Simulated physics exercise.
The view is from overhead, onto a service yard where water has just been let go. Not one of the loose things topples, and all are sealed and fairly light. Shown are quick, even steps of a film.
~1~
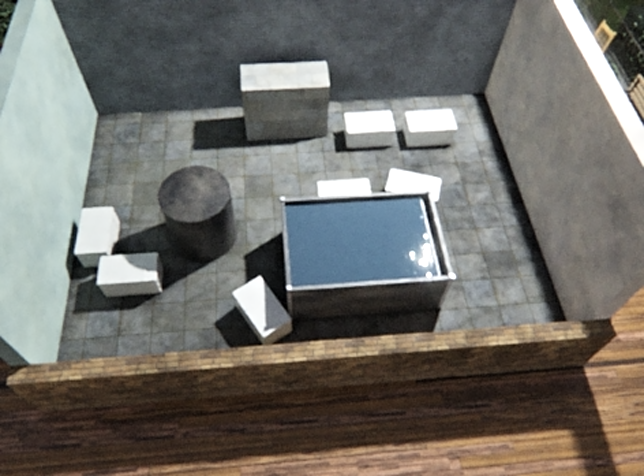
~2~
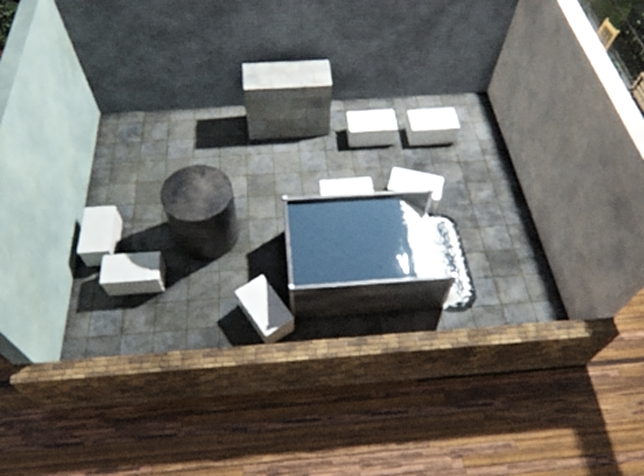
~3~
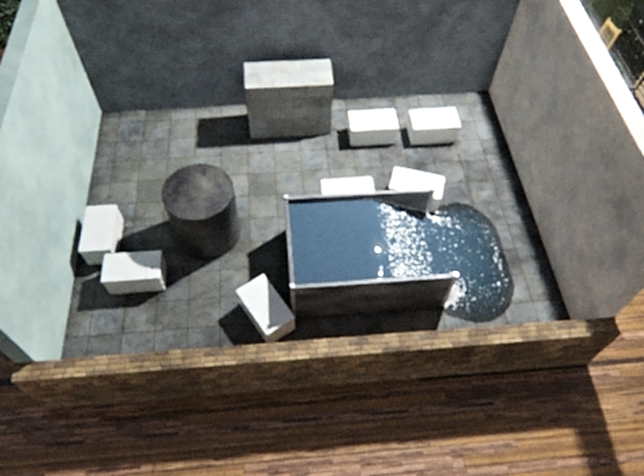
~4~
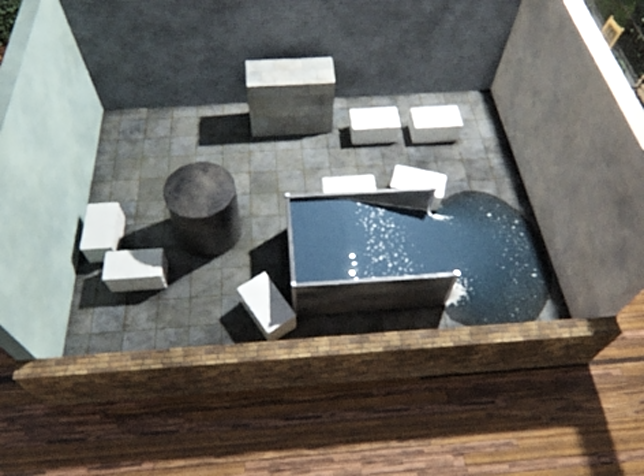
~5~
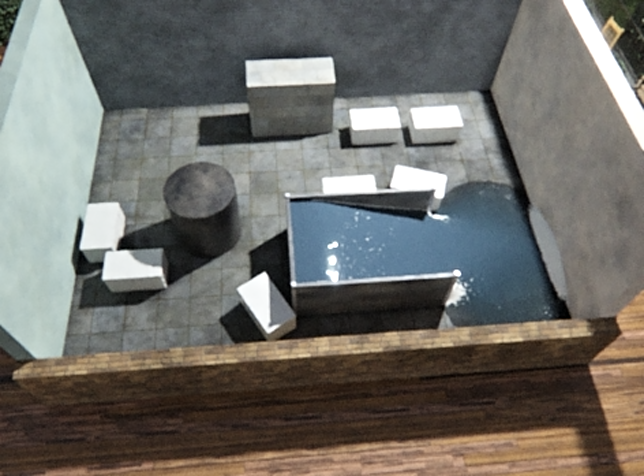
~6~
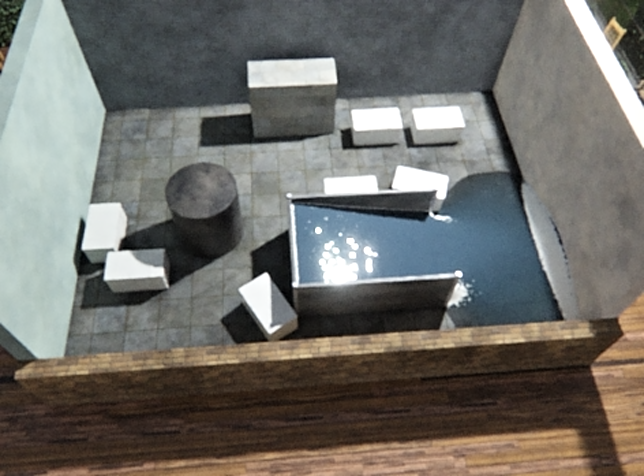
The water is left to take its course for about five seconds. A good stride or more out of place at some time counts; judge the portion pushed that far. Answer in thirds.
One to two thirds.
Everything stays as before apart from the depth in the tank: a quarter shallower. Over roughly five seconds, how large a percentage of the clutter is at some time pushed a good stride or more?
Share: Close to 40 %.
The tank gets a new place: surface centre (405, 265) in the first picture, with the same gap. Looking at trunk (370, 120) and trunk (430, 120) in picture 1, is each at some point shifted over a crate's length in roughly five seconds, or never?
In turn: Yes, swept aside.
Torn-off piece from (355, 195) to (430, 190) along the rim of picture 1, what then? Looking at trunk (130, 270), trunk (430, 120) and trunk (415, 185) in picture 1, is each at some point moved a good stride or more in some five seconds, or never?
Never got that far, got that far, got that far.
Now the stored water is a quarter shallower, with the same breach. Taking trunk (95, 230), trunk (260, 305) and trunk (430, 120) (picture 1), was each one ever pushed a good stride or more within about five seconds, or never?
Respectively, never gets that far, gets that far, gets that far.
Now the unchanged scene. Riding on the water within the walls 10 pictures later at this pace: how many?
The answer is 0.
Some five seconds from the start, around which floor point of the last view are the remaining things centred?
Mean position: About (275, 211).
A moment on, 0 of 7 are well off their spots; 0 afloat.
Next, 0 of 7 are well off their spots; 0 afloat.
Later, 1 of 7 are well off their spots; 1 afloat.
In the end, 3 of 7 are well off their spots, and 3 have been at some point; 1 afloat.
